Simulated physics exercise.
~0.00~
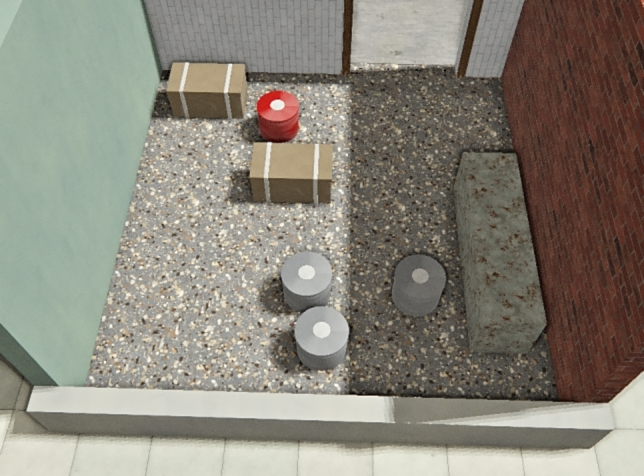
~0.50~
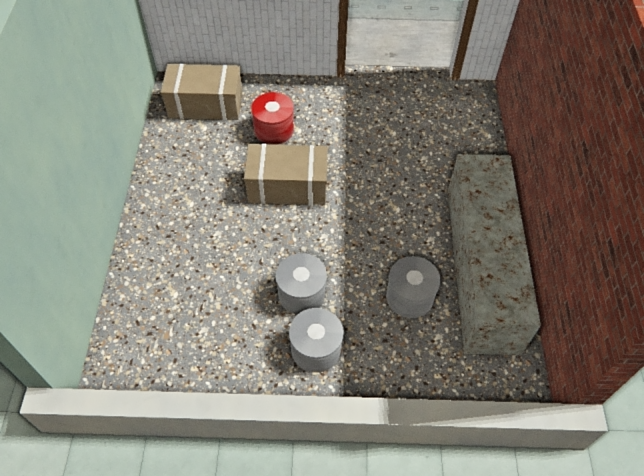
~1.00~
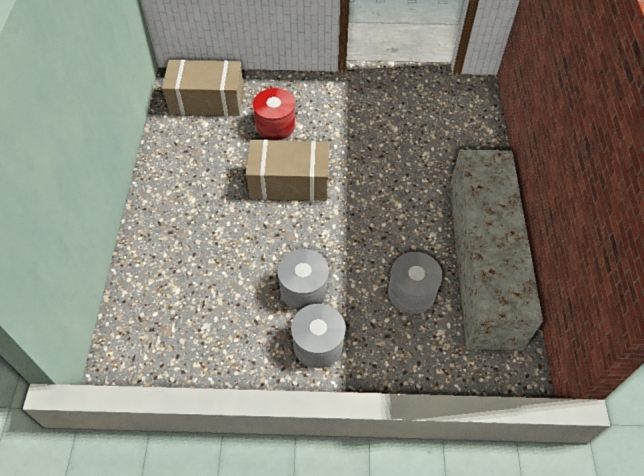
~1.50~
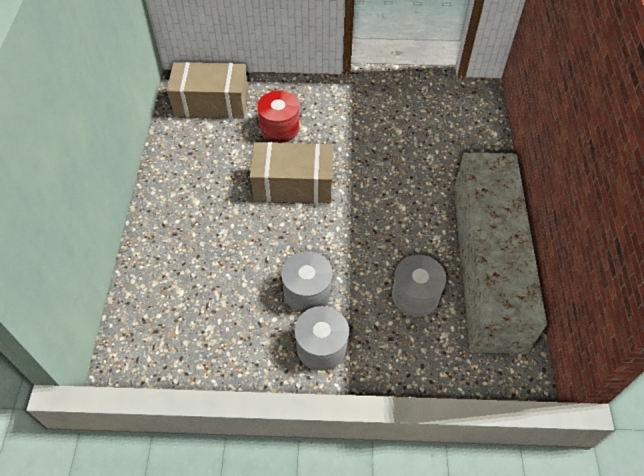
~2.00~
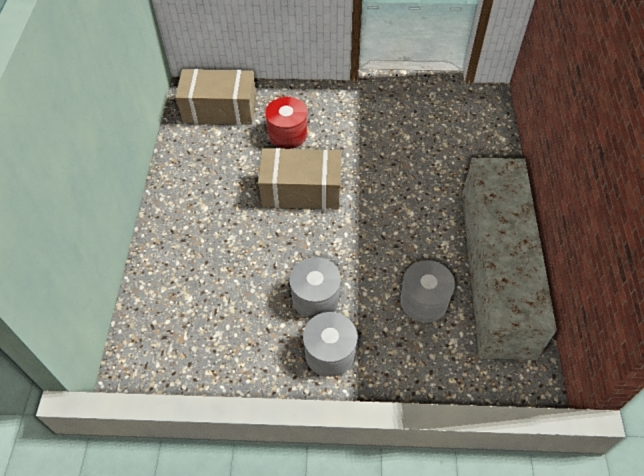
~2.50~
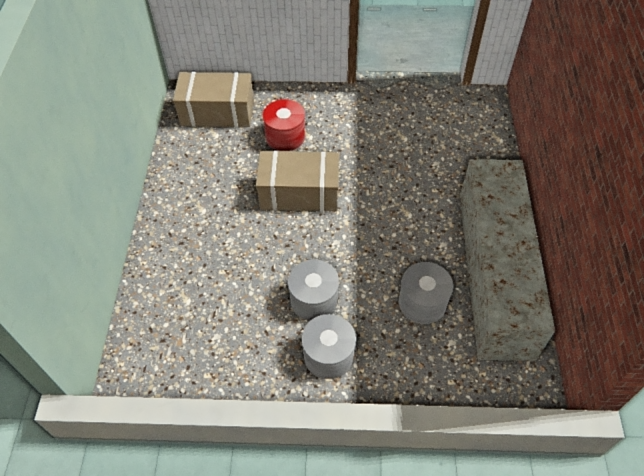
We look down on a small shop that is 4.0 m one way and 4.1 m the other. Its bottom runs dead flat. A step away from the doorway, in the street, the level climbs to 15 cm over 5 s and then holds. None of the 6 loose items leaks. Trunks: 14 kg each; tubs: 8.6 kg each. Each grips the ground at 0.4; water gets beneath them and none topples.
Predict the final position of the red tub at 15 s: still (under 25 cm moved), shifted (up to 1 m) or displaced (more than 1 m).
I reckon it won't go anywhere much.
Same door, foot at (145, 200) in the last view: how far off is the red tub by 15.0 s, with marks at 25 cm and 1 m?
The red tub creeps a bit.
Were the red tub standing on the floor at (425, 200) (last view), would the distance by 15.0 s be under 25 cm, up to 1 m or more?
By then it winds up well off.
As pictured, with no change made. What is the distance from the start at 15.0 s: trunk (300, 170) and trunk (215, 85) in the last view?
In turn: 120 cm, 30 cm.
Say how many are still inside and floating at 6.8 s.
Count at that moment: 0.
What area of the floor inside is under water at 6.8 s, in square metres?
At that time the wet patch spans about 8.5 m2.
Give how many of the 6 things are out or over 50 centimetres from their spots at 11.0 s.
By that point, 4.
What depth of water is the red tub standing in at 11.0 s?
2 cm, roughly.
After 3.5 s the red tub is near (284, 114), 0.0 m from its start, aground; 0 afloat.
After 6.8 s the red tub is near (284, 114), 0.0 m from its start, aground; 0 afloat.
After 11.0 s the red tub is near (284, 114), 0.0 m from its start, aground; 1 afloat.
After 15.0 s the red tub is near (287, 113), 0.0 m from its start, aground; 5 afloat.
